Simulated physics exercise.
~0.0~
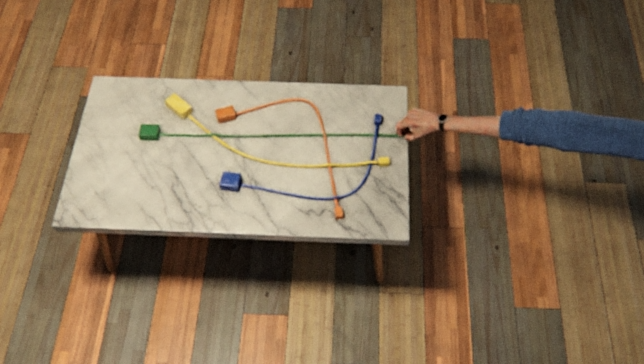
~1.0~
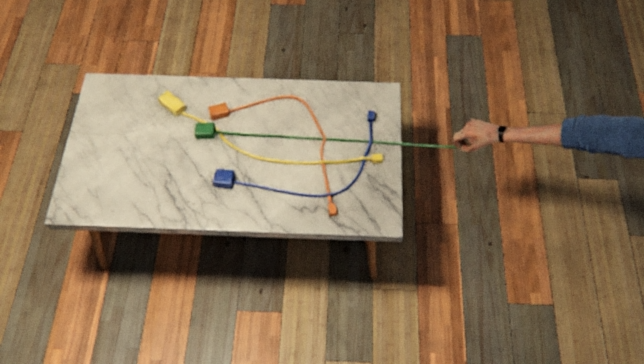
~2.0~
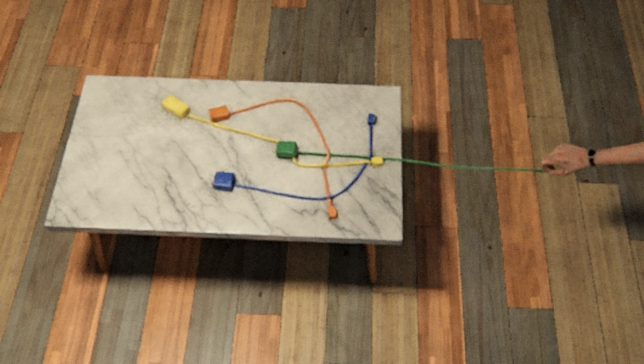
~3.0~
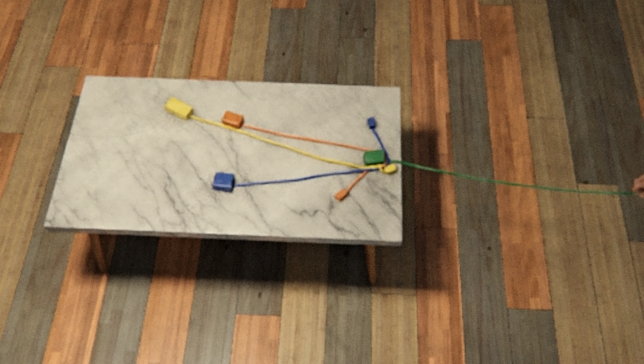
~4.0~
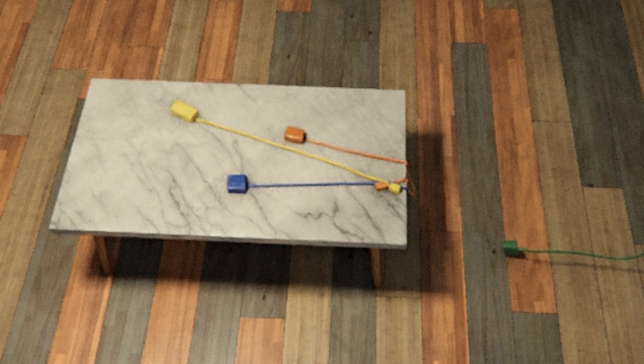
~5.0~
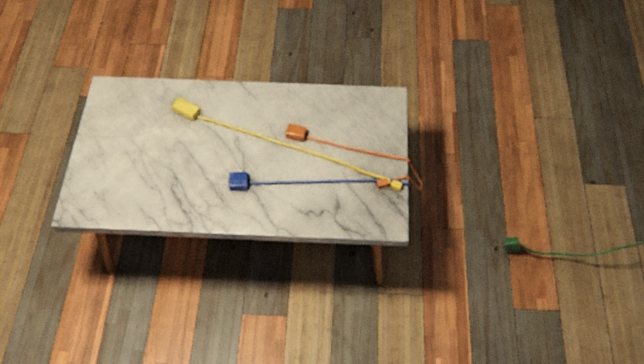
Four overlapping leads, green, yellow, orange and blue, lie on a pale marble-topped table above a wooden plank floor, seen from high up. Their chargers sit towards the left and middle, with the blue one nearest the viewer. A hand reaching in from the right pulls the green lead rightwards and slightly nearer, dragging its charger across the top. Near the right edge it gathers the other leads, straightening them and drawing the orange charger rightwards. The green charger drops off and the blue plug goes over the edge, while the yellow, orange and blue chargers remain on the table.
